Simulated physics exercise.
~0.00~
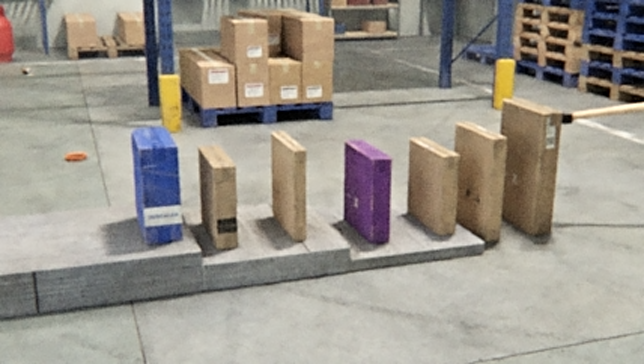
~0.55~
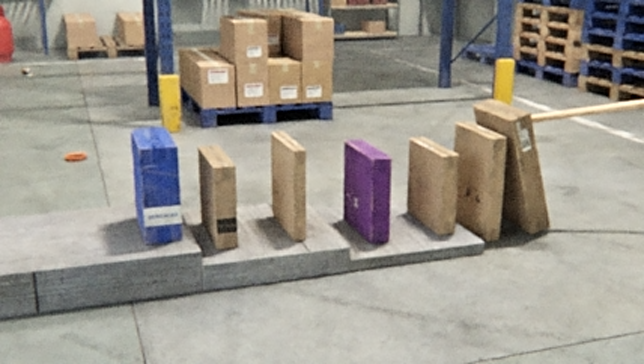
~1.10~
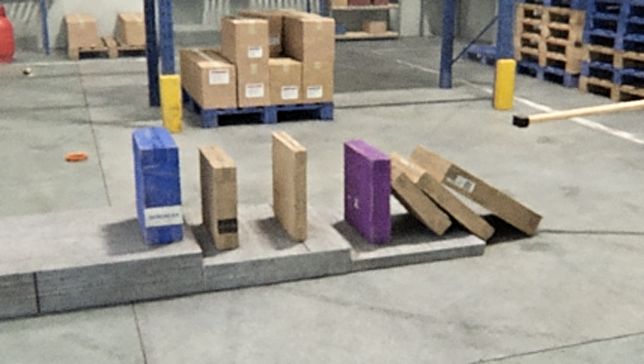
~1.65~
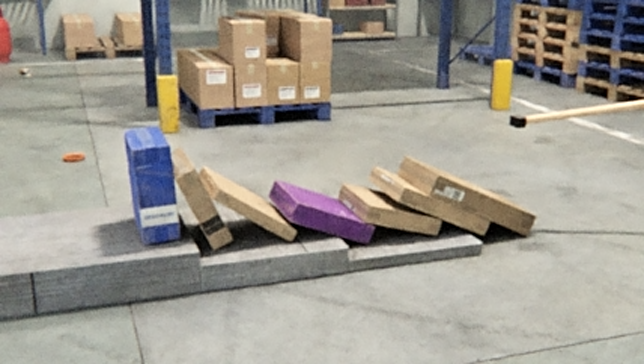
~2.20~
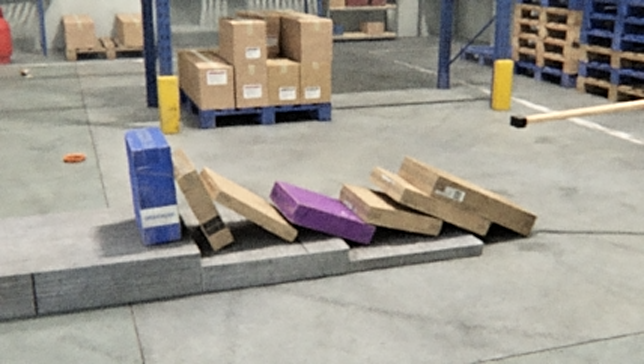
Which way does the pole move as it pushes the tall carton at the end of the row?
The pole moves to the left as it pushes the end carton over.
